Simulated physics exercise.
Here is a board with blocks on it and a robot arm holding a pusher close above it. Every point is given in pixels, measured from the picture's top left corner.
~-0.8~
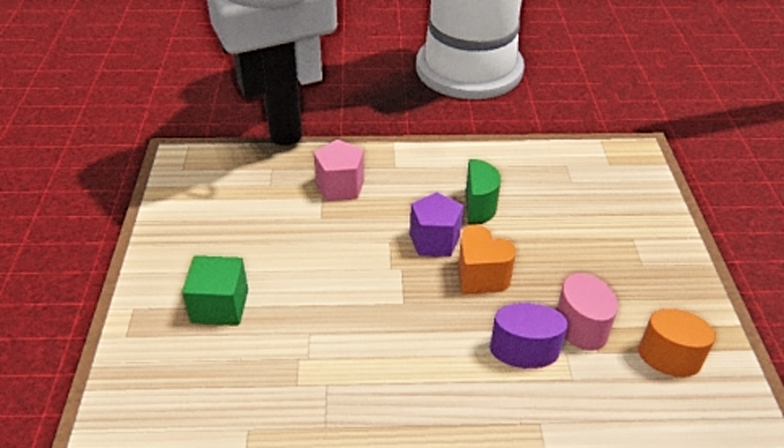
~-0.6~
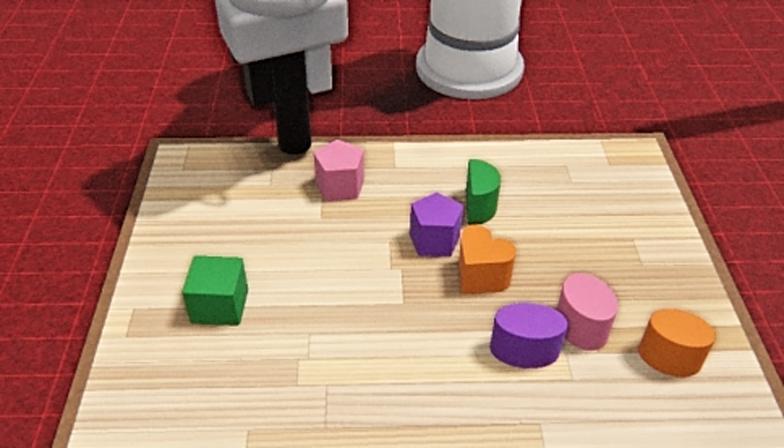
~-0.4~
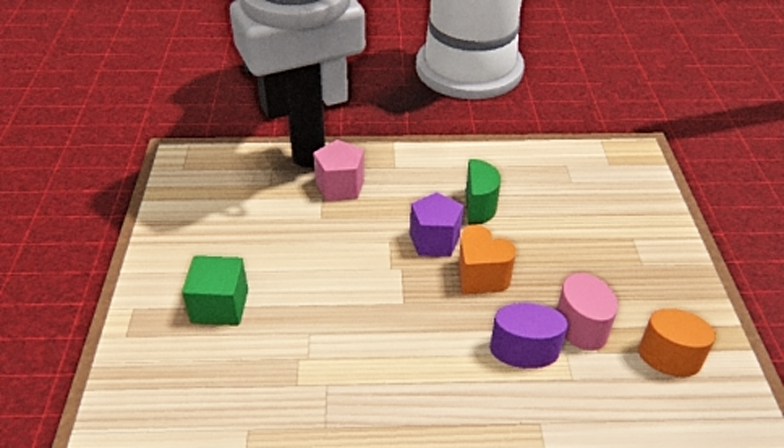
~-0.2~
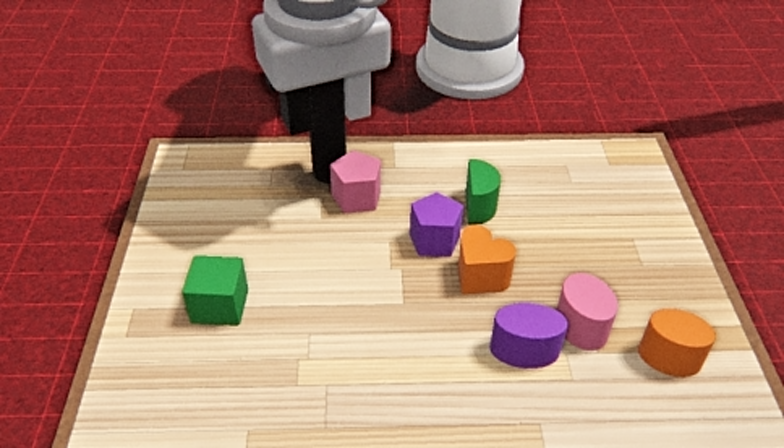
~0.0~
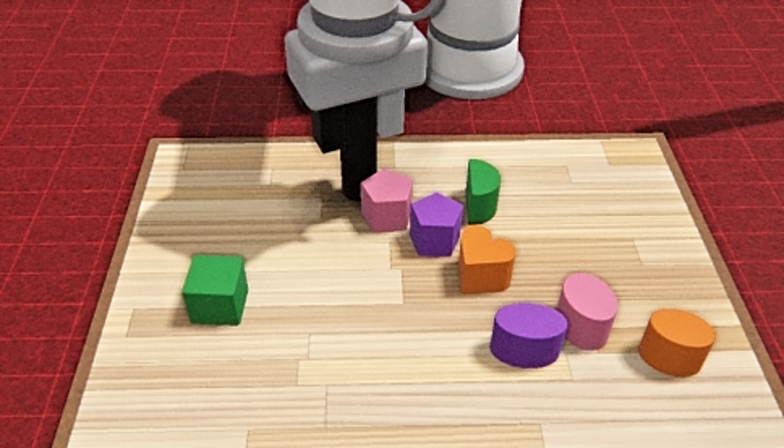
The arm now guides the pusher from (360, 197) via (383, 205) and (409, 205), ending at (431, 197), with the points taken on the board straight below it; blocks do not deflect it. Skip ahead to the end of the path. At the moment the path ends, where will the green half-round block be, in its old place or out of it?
The block you're asking about stays where it is.
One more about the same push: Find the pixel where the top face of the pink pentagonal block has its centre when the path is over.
It will likely be found at (413, 204).
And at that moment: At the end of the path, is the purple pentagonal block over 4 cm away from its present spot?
No.
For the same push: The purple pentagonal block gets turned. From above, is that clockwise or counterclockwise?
Anticlockwise, looking down.
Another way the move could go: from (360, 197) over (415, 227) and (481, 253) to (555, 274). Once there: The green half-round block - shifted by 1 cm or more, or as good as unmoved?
That block is going to be left alone.
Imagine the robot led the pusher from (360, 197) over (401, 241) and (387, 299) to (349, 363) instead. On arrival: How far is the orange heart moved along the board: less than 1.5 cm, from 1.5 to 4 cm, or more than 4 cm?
Medium: 1.5 to 4 cm.
On the path given first. Halfway along, pusher (397, 200); pink pentagonal block (410, 203), turned 15° clockwise; purple pentagonal block (453, 218), turned 30° anticlockwise; orange heart (490, 250).
At the end, pusher (432, 190); pink pentagonal block (413, 204), turned 20° clockwise; purple pentagonal block (456, 220), turned 30° anticlockwise; green half-round block in place; orange heart (492, 251).
